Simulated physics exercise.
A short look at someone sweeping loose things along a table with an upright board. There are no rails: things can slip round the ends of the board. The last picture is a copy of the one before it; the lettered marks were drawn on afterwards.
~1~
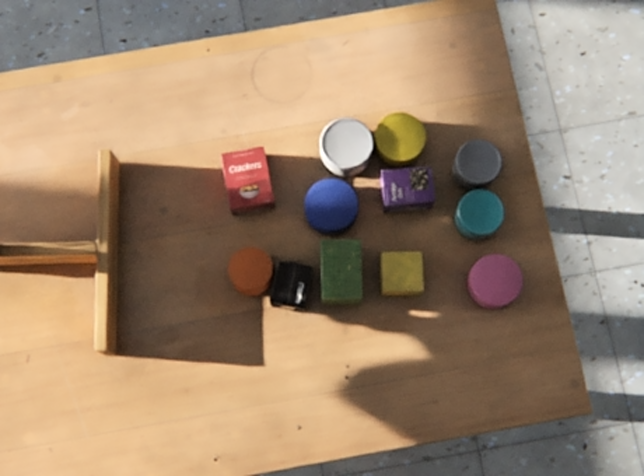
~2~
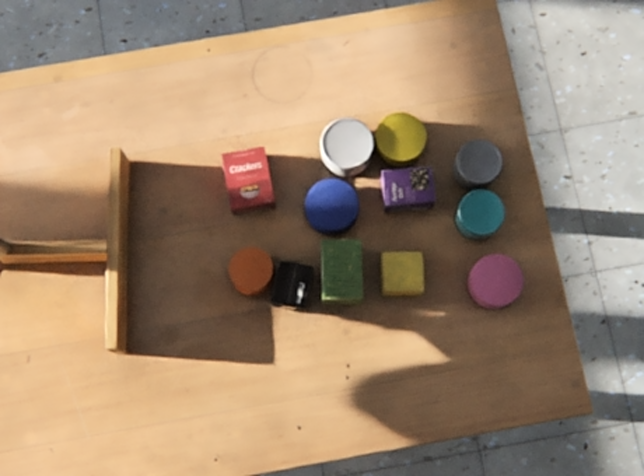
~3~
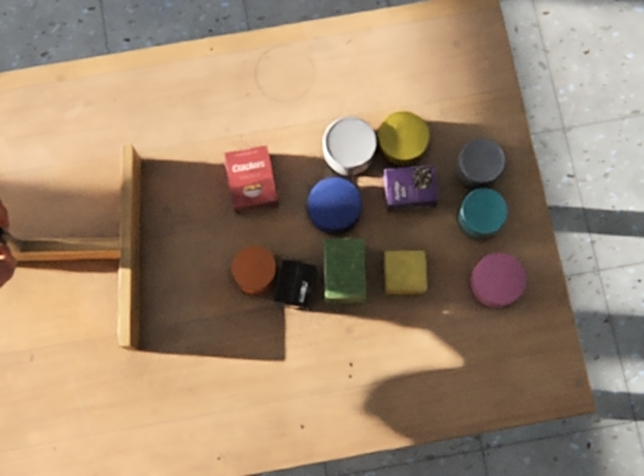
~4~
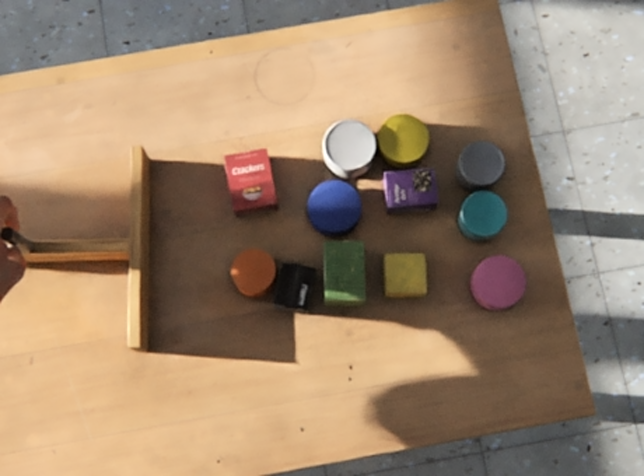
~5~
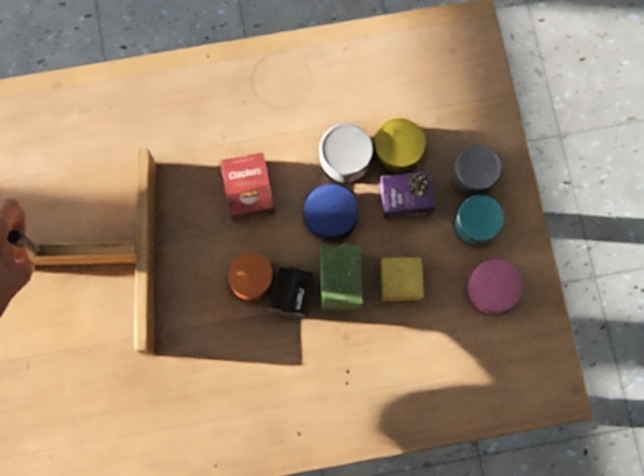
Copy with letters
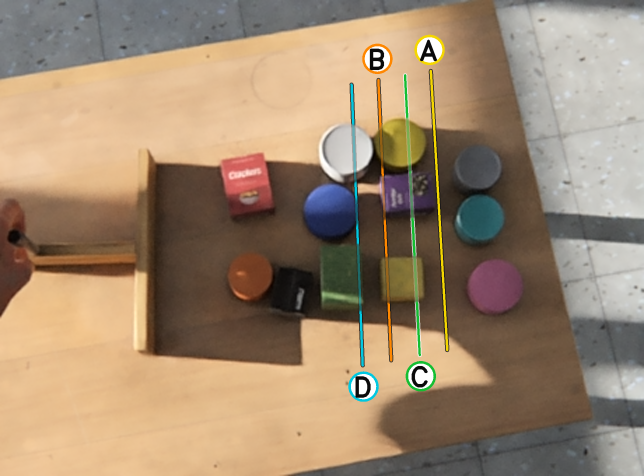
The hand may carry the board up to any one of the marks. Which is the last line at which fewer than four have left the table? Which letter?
At A, and not beyond.
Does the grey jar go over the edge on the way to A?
Yes.
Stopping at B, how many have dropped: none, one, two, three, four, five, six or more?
The count is none.
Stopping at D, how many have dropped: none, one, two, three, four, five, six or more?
The count is none.
On the copy, A at (439, 206); B at (385, 215); C at (412, 211); D at (357, 220).
On A. First, board (249, 228); black box (311, 297); red packet (279, 184).
Then, board (357, 209); grey jar (496, 163); yellow pot (474, 123).
Finally, board (438, 195); grey jar over the edge; yellow pot over the edge; two fallen.
By contrast, B is within the limit but short; C is within the limit but short; D is within the limit but short.
